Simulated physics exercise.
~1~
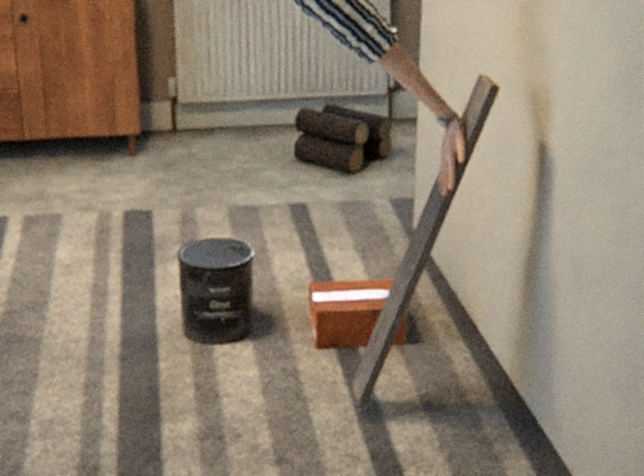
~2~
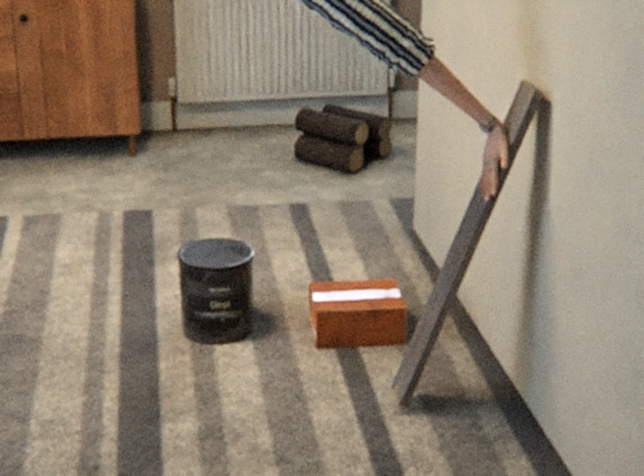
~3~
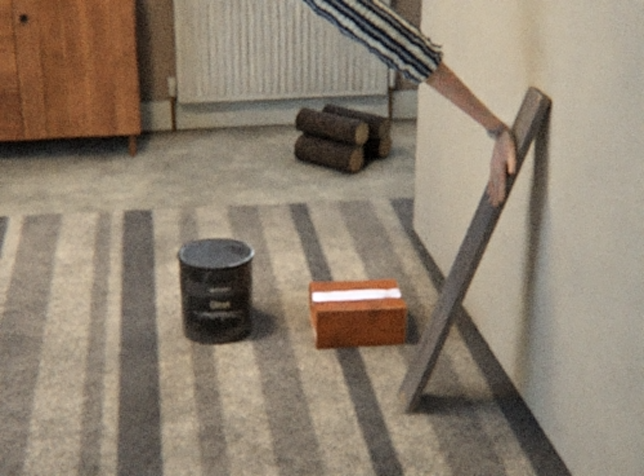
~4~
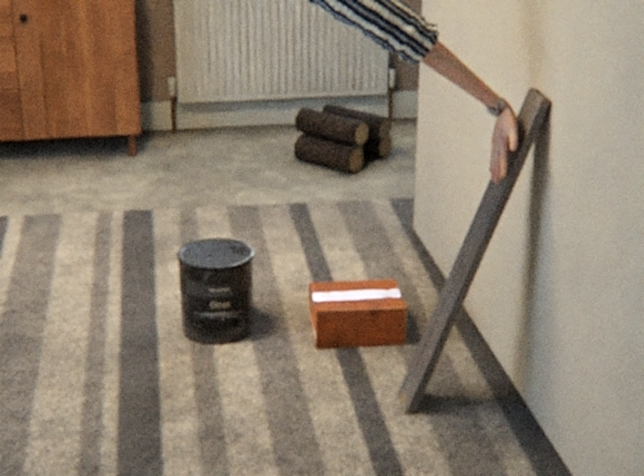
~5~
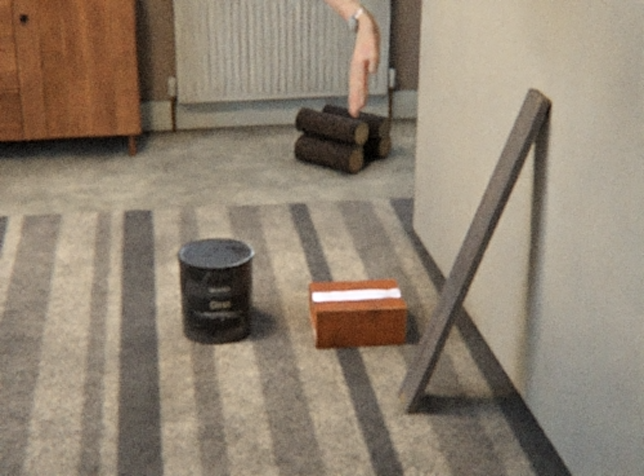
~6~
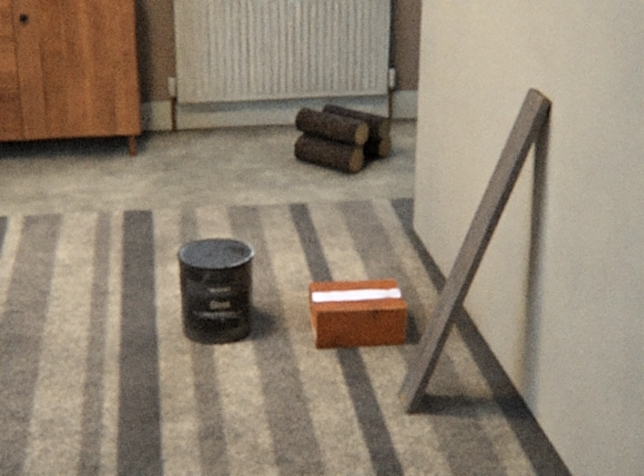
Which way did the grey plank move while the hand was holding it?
The grey plank moved to the right, toward the wall.
